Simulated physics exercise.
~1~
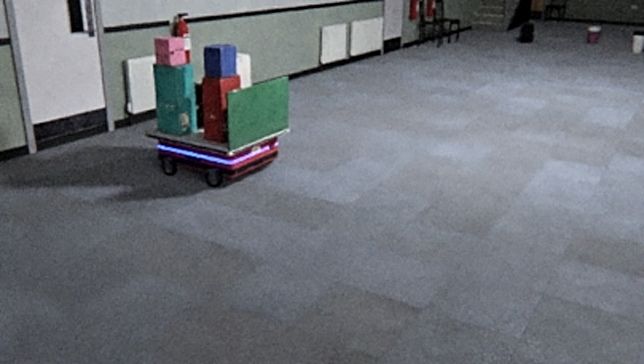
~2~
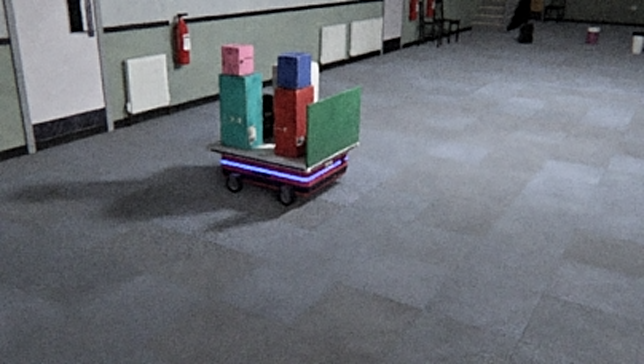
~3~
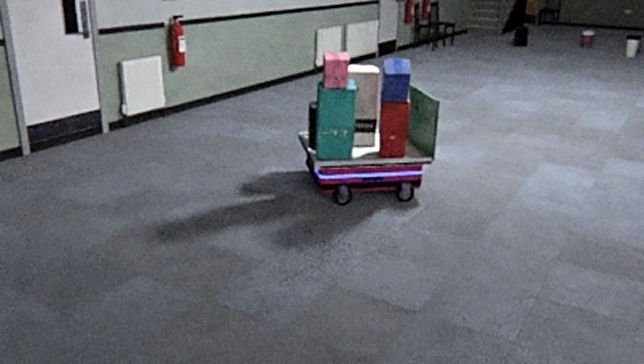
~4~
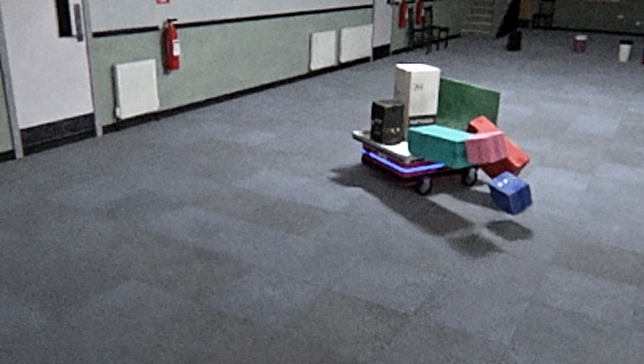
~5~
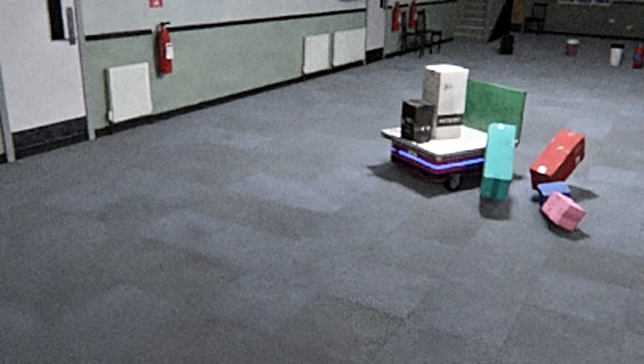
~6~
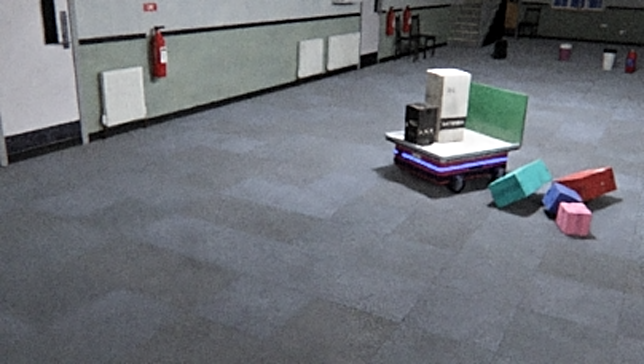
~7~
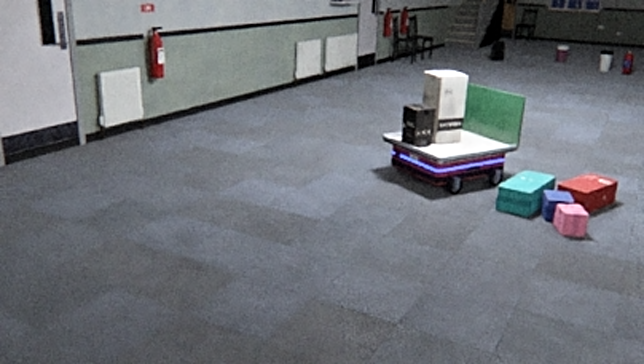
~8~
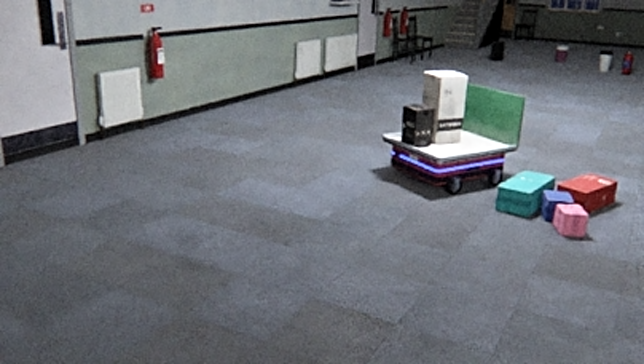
A cart carrying boxes rolls right, turns and stops as four coloured boxes tumble off.
